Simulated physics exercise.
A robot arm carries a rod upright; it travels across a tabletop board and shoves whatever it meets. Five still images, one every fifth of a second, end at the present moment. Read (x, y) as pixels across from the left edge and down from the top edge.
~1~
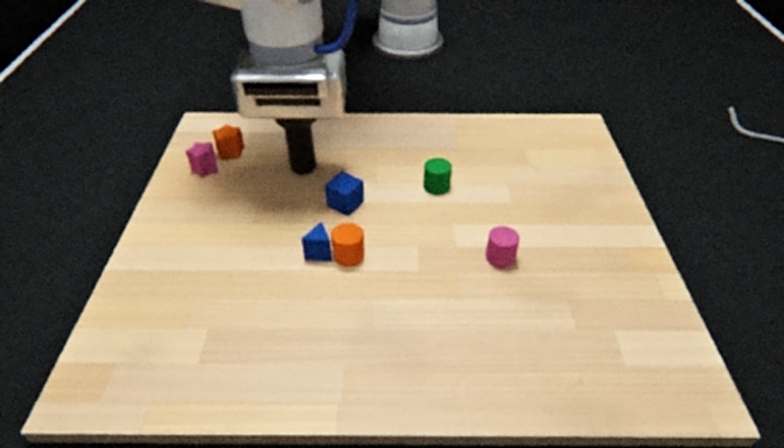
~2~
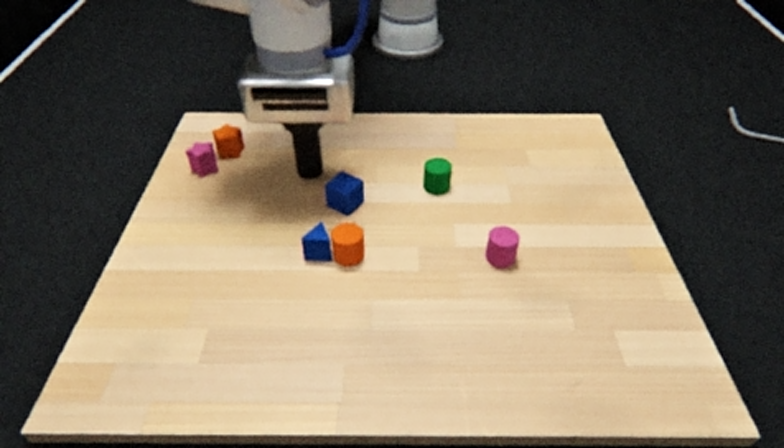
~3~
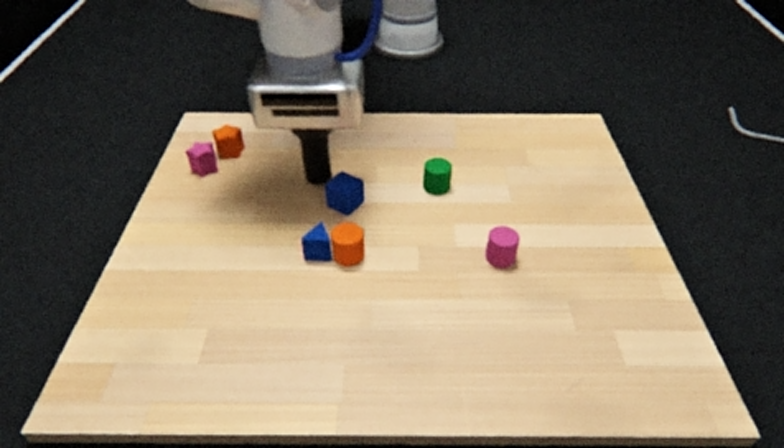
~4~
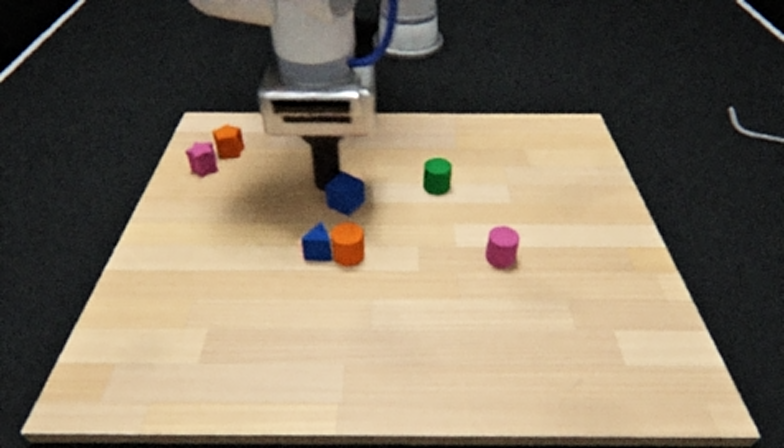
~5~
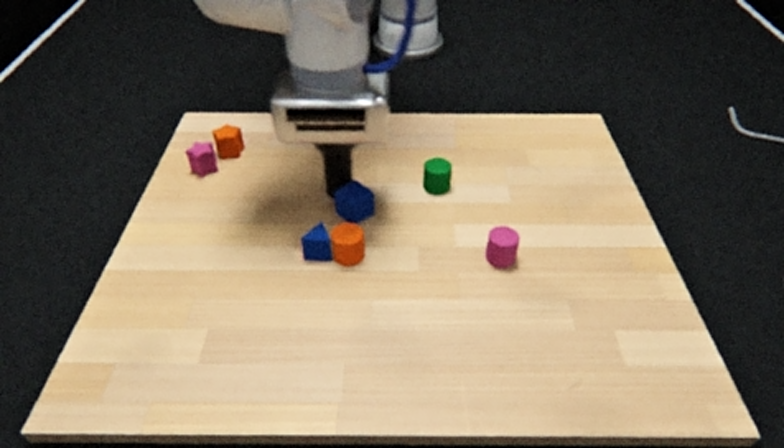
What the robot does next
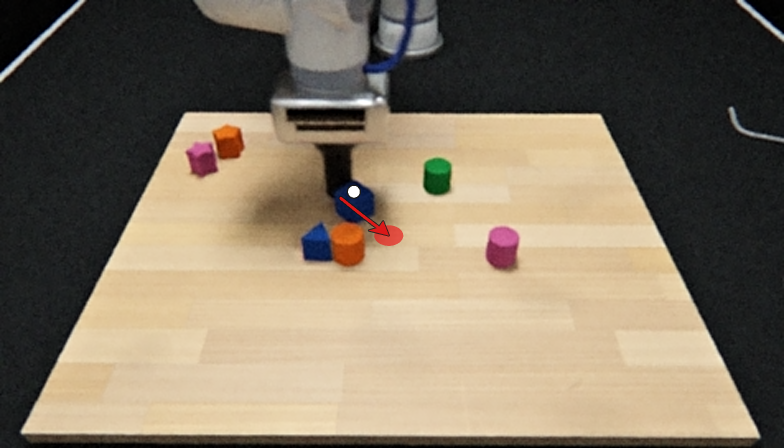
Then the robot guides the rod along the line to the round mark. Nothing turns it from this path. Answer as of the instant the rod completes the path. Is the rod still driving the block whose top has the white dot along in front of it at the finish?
Yes
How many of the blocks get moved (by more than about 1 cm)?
The count is one.
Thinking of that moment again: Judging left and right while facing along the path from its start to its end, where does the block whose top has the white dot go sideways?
Picture yourself facing from the start of the path to its end: The block whose top has the white dot moves off to your right.
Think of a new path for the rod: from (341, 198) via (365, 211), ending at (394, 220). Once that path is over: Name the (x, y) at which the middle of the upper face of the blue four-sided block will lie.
The top centre is at (382, 217).
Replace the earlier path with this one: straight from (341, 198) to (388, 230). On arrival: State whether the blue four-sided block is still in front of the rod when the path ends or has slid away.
I'd say the blue four-sided block is still out in front of the rod at the end.
The line goes from (341, 198) directly to (389, 235); the dot is on the blue four-sided block.
The first path, step by step. Halfway along, rod at (363, 209); blue four-sided block at (374, 213), turned 20° clockwise.
At the end, rod at (389, 228); orange round block unmoved; blue four-sided block at (394, 235), turned 45° clockwise.
